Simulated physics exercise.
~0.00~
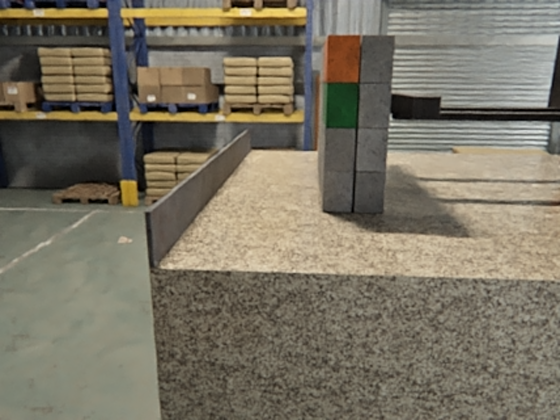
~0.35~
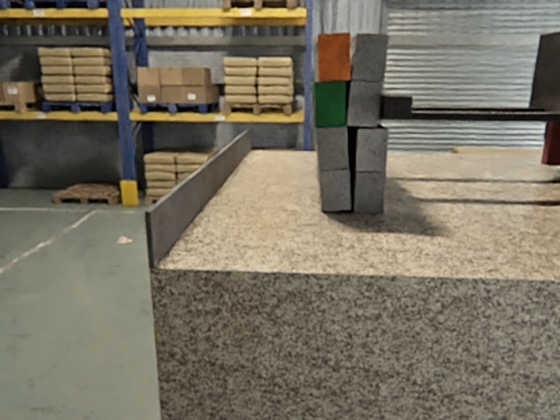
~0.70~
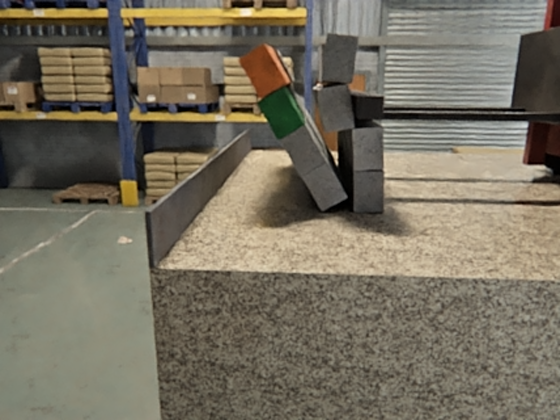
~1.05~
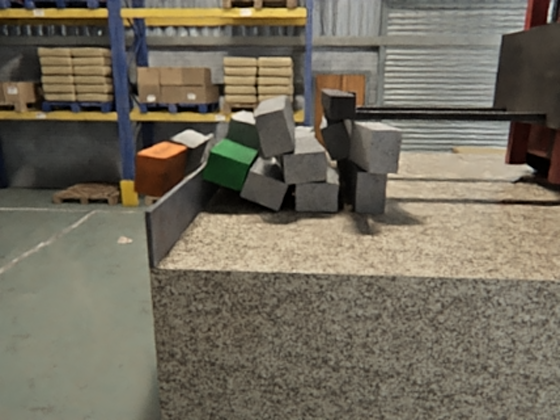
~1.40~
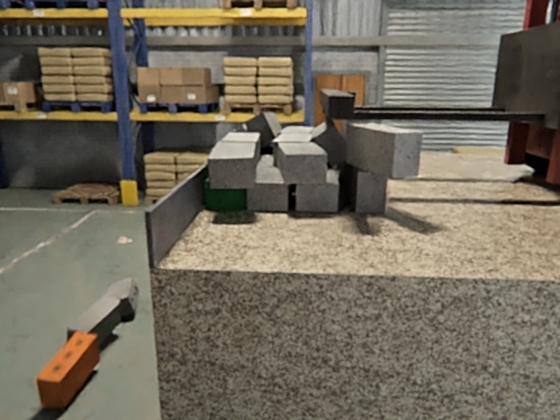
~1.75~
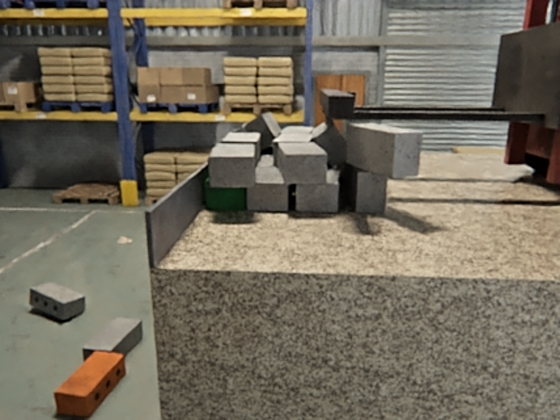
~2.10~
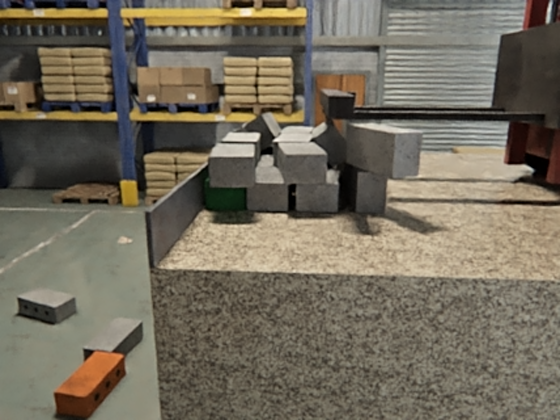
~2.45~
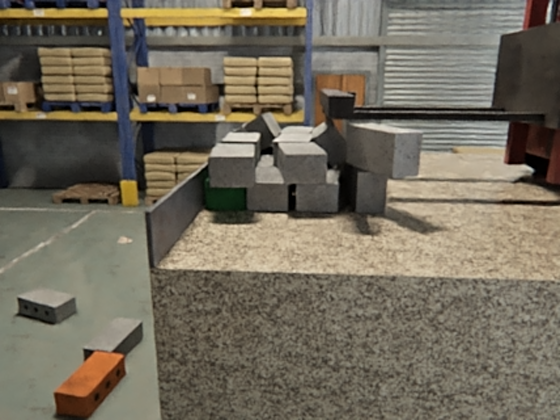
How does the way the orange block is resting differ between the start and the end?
At the start the orange block stands upright at the top of the stack. At the end it lies on its side on the floor.
In a store room, a beam topples stacked blocks, and three land on the floor.
